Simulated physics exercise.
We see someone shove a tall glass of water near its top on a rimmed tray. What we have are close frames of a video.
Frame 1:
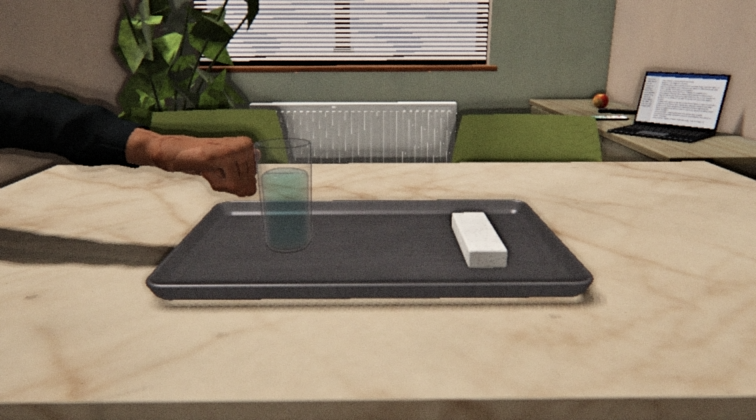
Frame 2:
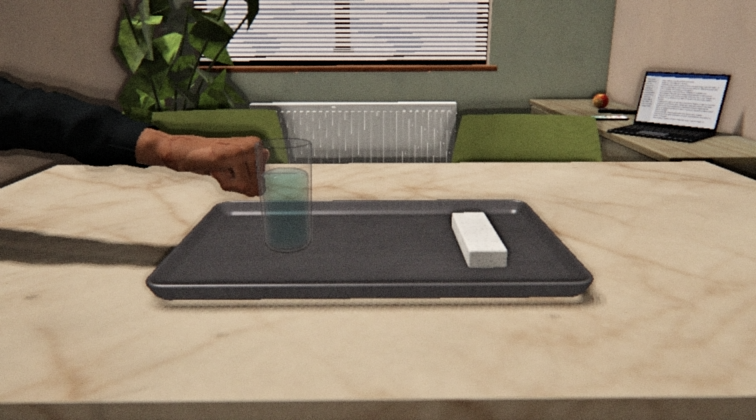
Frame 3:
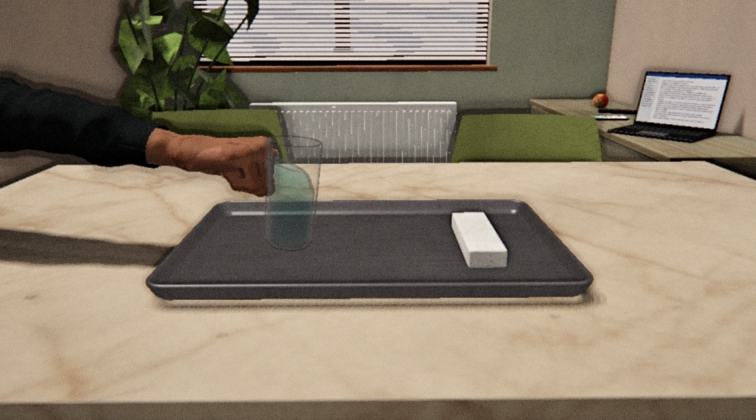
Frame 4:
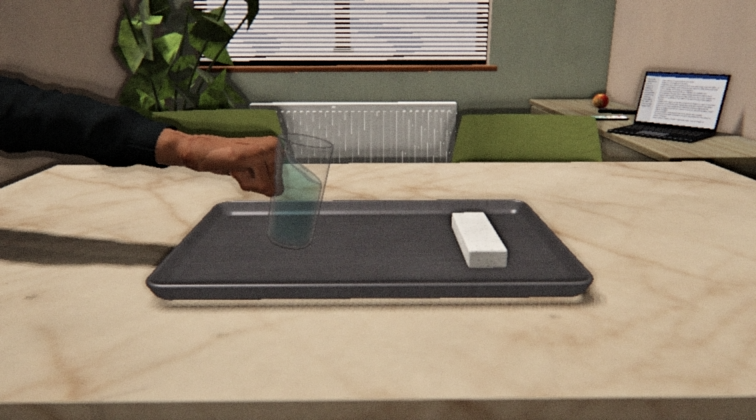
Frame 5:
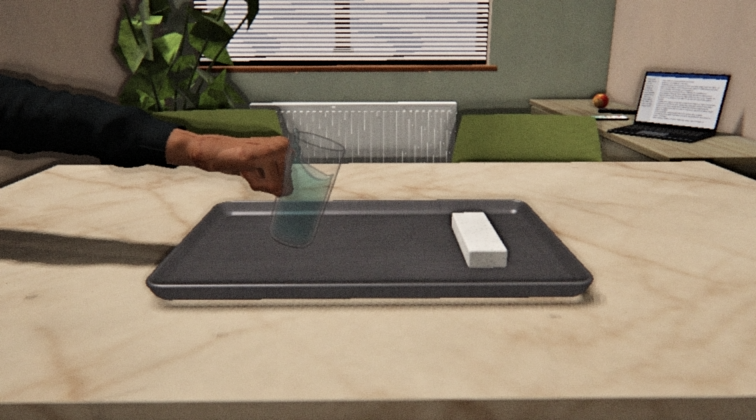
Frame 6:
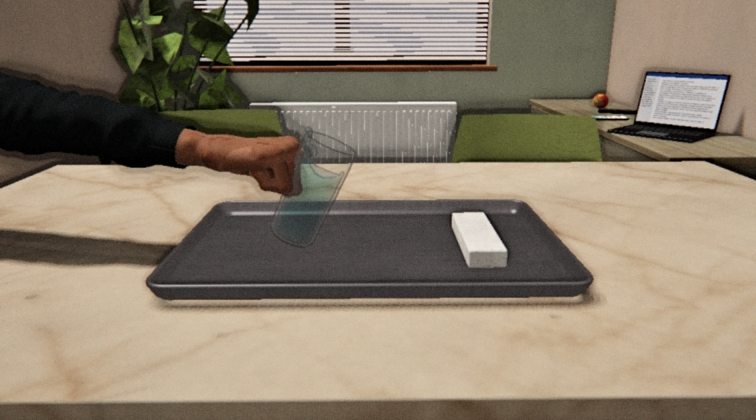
A hand pushing the upper part of a tall glass of bluish water, tilting it rightward on a dark tray with a white block.
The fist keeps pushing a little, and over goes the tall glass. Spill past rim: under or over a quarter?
Under.
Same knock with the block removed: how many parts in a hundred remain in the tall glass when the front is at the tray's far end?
About 55 %.
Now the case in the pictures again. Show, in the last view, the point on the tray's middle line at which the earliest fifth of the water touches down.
It lands near (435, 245).
A moment on, the tall glass is falling and 100 per cent is in the glass, 0 on the tray and 0 above or beyond its rim.
Next, the tall glass lies on its side and 65 per cent is in the glass, 22 on the tray and 12 above or beyond its rim.
Then the tall glass lies on its side and 36 per cent is in the glass, 46 on the tray and 18 above or beyond its rim.
Later the tall glass lies on its side and 20 per cent is in the glass, 64 on the tray and 16 above or beyond its rim.
In the end 84 per cent is held by tray and glass, 16 is off the tray.
